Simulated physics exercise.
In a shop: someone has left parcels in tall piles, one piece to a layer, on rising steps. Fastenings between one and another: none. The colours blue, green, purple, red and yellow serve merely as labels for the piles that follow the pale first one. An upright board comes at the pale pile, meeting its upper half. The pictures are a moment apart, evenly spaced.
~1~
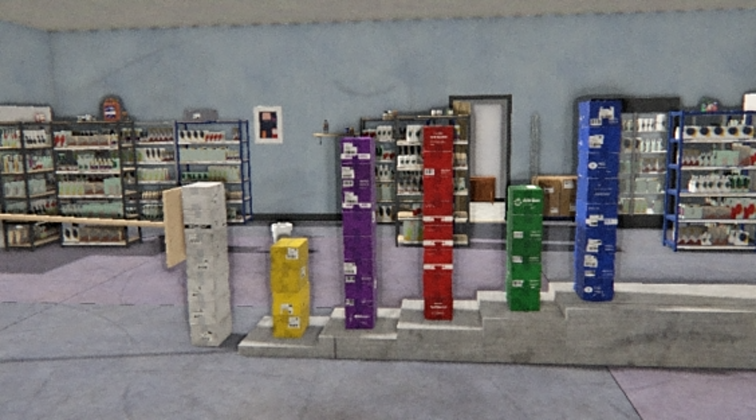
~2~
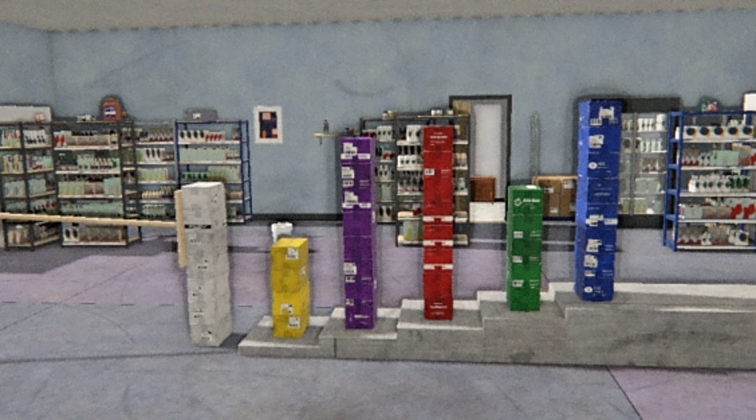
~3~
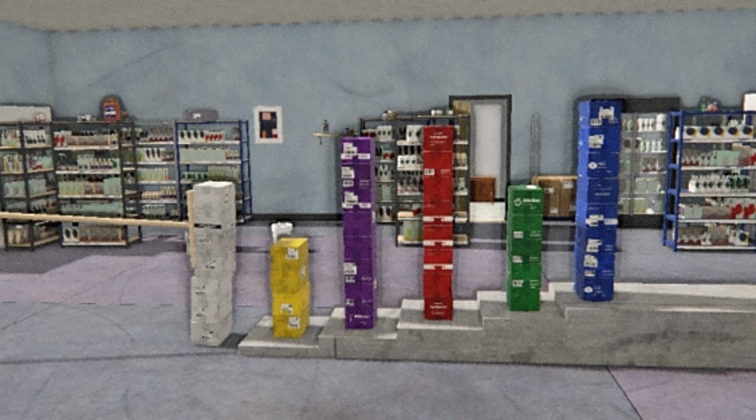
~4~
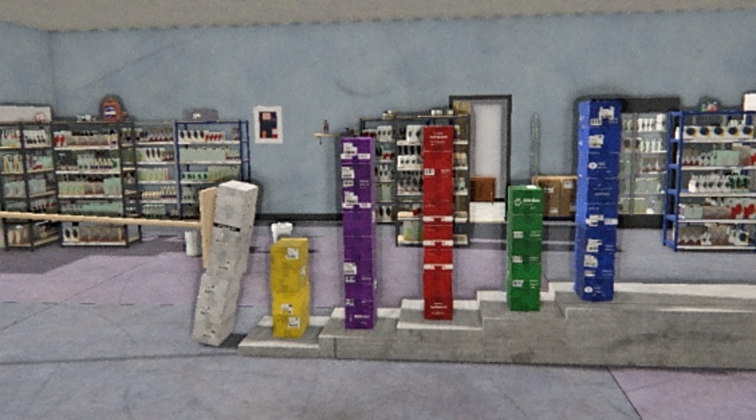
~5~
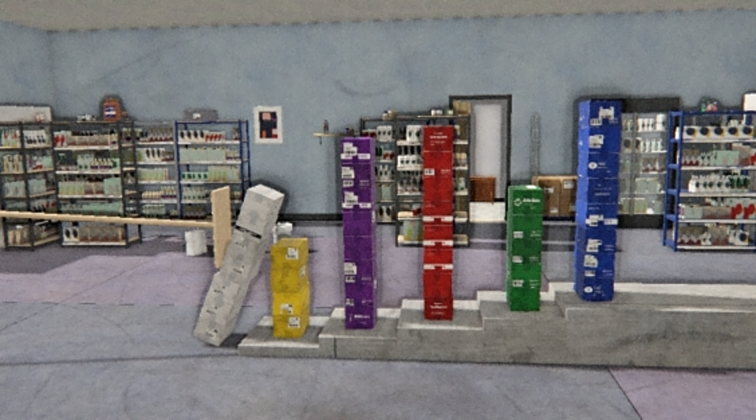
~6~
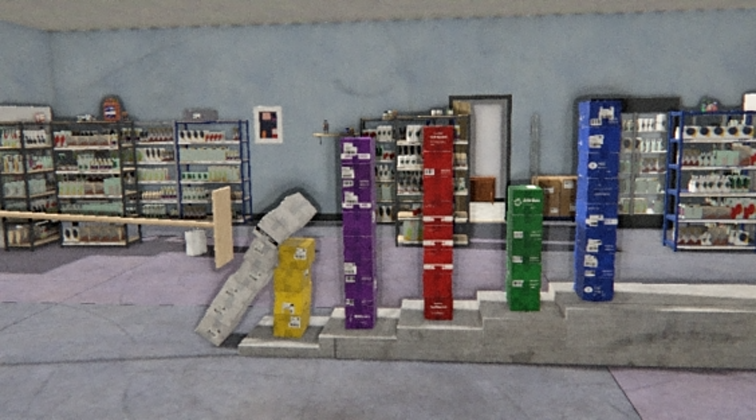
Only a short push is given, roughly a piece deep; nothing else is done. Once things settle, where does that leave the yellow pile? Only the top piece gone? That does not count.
Most likely the pile breaks up.
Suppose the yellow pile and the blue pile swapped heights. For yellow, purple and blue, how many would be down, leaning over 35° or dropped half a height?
Counts by colour: Yellow 8; purple 7; blue 4.
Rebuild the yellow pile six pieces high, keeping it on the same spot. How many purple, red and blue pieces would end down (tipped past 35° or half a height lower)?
Purple 8, red 8, blue 8.
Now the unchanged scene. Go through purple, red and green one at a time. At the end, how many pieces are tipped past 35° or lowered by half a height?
Per-colour tally: Purple = 8; red = 8; green = 5.
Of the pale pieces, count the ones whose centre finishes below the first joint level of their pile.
The pale count is 2.
Just after the last frame, 7 of the pale pile down; 1 of the 4 yellow parcels down (1 of 33 in all colours); top yellow parcel tilted well over, half its height lower; top purple parcel tilted clearly.
A moment on, 7 of the pale pile down; 3 of the 4 yellow parcels down (19 of 33 in all colours); top yellow parcel tilted steeply, about its own height lower; top red parcel tilted well over, half its height lower.
Further on, 7 of the pale pile down; 3 of the 4 yellow parcels down (32 of 33 in all colours); top yellow parcel tilted steeply, about its own height lower; top blue parcel tilted steeply, some three heights lower.
When it is over, 7 of the pale pile down; 3 of the 4 yellow parcels down (32 of 33 in all colours); top yellow parcel tilted steeply, about its own height lower; top blue parcel on its side. In pixels of the last frame, middles, top yellow parcel near (357, 284).
